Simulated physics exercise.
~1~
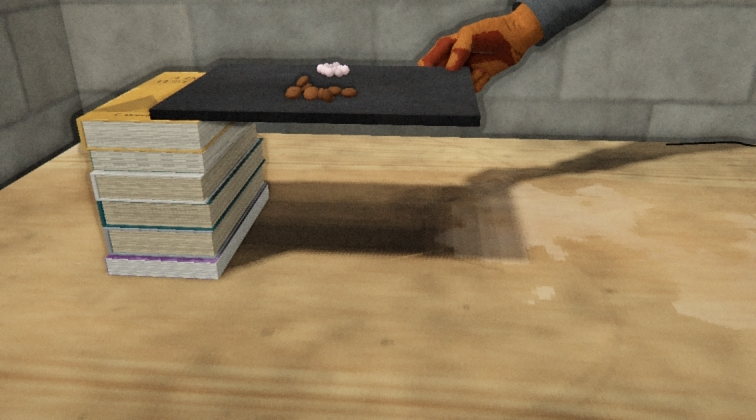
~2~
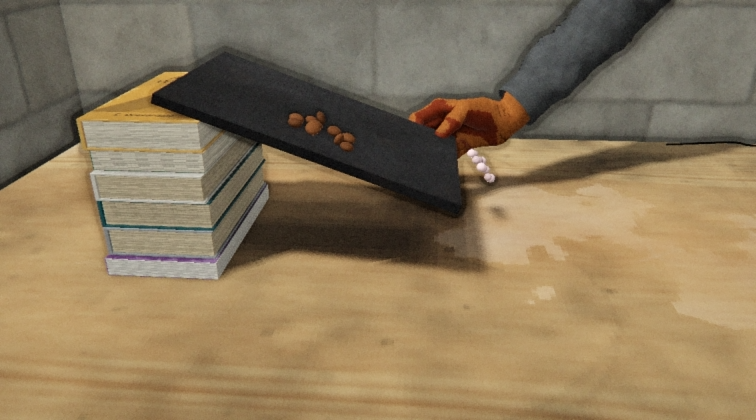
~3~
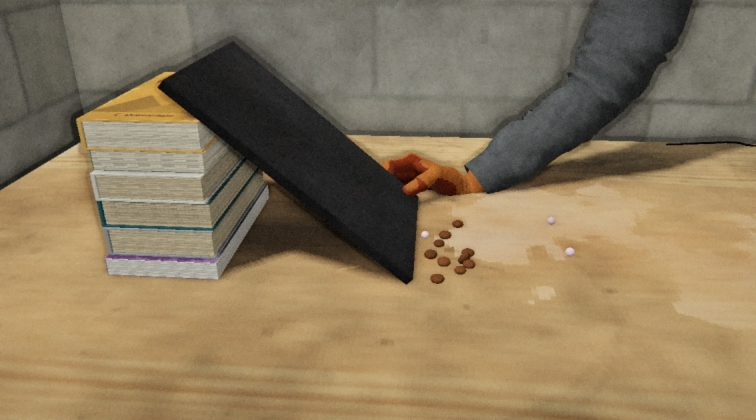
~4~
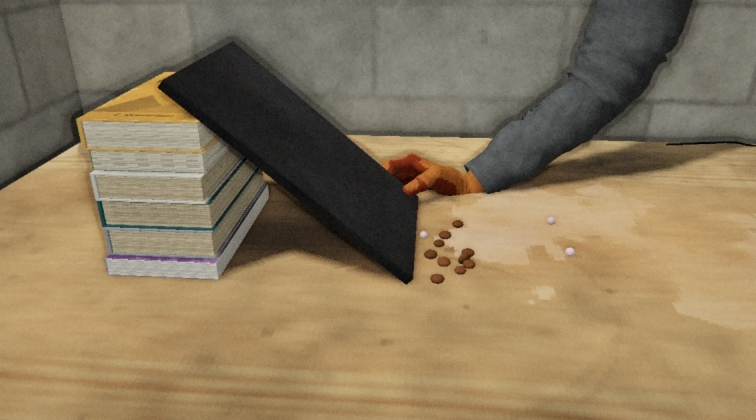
At the start, a dark board lies level with its left end on a stack of books, while a hand holds up its right end above a wooden counter. Small brown pieces sit near the front of the board, and a few pale pink beads sit behind them. The hand lowers the free end, and the pink beads roll off first while the brown pieces stay on the slope. Once the end touches the counter, the brown pieces lie scattered near its foot. Finally, the hand stays by the board, and two pink beads rest farther right, with another close by.
